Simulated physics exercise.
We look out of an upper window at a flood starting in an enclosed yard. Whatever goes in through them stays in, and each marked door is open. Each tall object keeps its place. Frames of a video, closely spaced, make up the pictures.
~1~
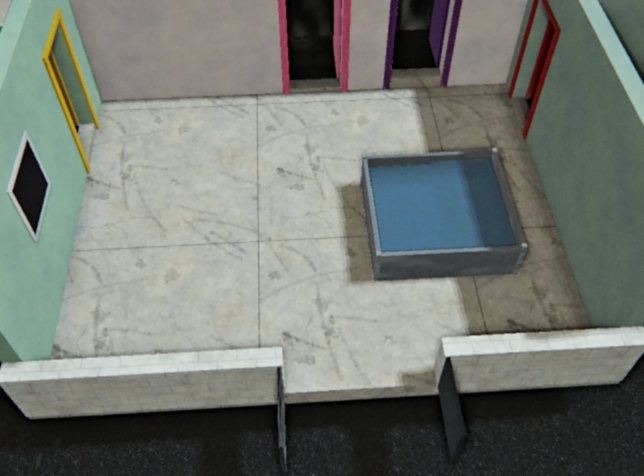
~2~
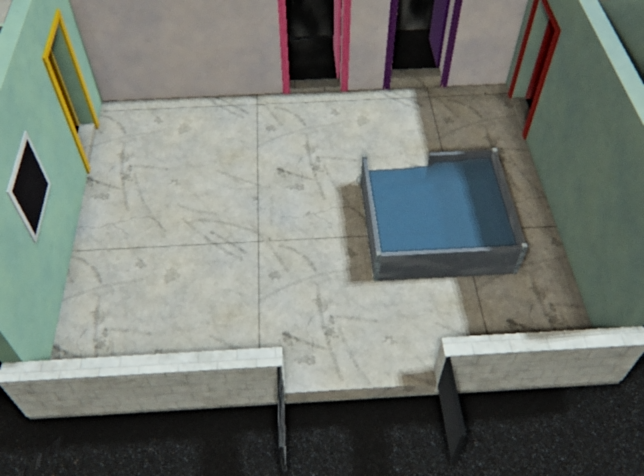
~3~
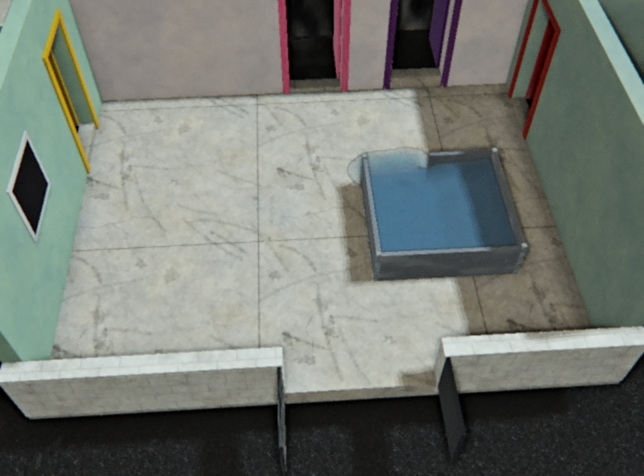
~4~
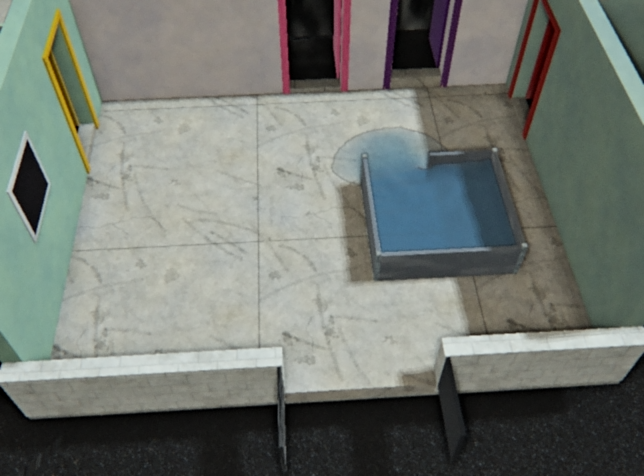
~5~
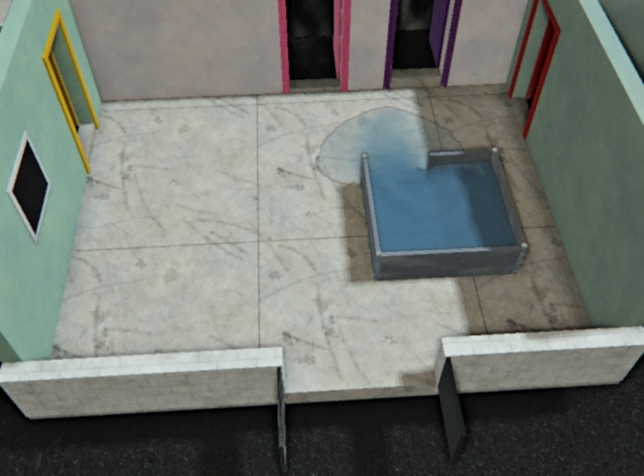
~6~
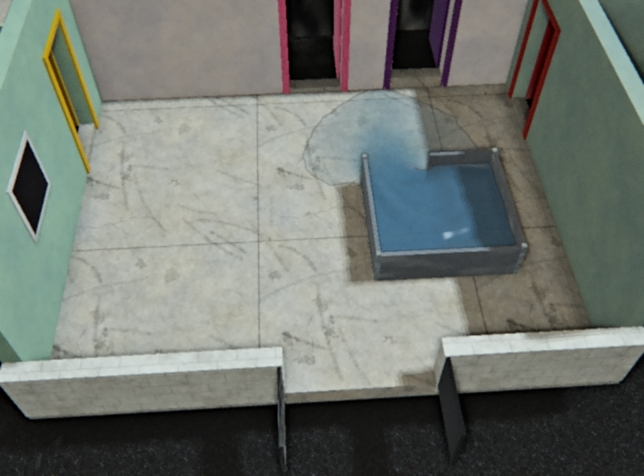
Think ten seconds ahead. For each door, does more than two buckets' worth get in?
Door by door: The yellow door, no; the purple door, no; the red door, yes; the pink door, yes.
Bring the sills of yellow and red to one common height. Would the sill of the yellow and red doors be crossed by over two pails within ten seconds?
I reckon yellow crosses the line and red remains short.
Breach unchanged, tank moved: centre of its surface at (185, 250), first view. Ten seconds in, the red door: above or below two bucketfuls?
Briefly, red crosses the line.
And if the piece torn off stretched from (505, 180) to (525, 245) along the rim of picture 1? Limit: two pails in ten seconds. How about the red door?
With the breach moved, the red one crosses the threshold.
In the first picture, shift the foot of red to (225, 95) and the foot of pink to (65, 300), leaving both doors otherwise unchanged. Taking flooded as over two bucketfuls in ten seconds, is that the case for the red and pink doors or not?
Taking them in turn, the red beats the threshold and the pink misses the threshold.
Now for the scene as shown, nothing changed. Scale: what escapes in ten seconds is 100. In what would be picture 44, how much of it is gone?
Approximately 80 %.
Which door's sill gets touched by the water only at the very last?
The yellow-painted one.
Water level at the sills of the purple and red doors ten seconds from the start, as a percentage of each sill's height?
I'd say around 20 and 180 in a hundred.
A moment on, water covers 20 % of the floor; the yellow door not reached, the purple door wet at the sill, nothing in, the red door not reached, the pink door under two buckets in.
Next, water covers 25 % of the floor; the yellow door not reached, the purple door wet at the sill, nothing in, the red door not reached, the pink door over two buckets in.
Then, water covers 35 % of the floor; the yellow door wet at the sill, nothing in, the purple door under two buckets in, the red door over two buckets in, the pink door far over two buckets in.
Later, water covers 55 % of the floor; the yellow door wet at the sill, nothing in, the purple door under two buckets in, the red door far over two buckets in, the pink door far over two buckets in.
In the end, water covers 85 % of the floor; the yellow door wet at the sill, nothing in, the purple door under two buckets in, the red door far over two buckets in, the pink door far over two buckets in.
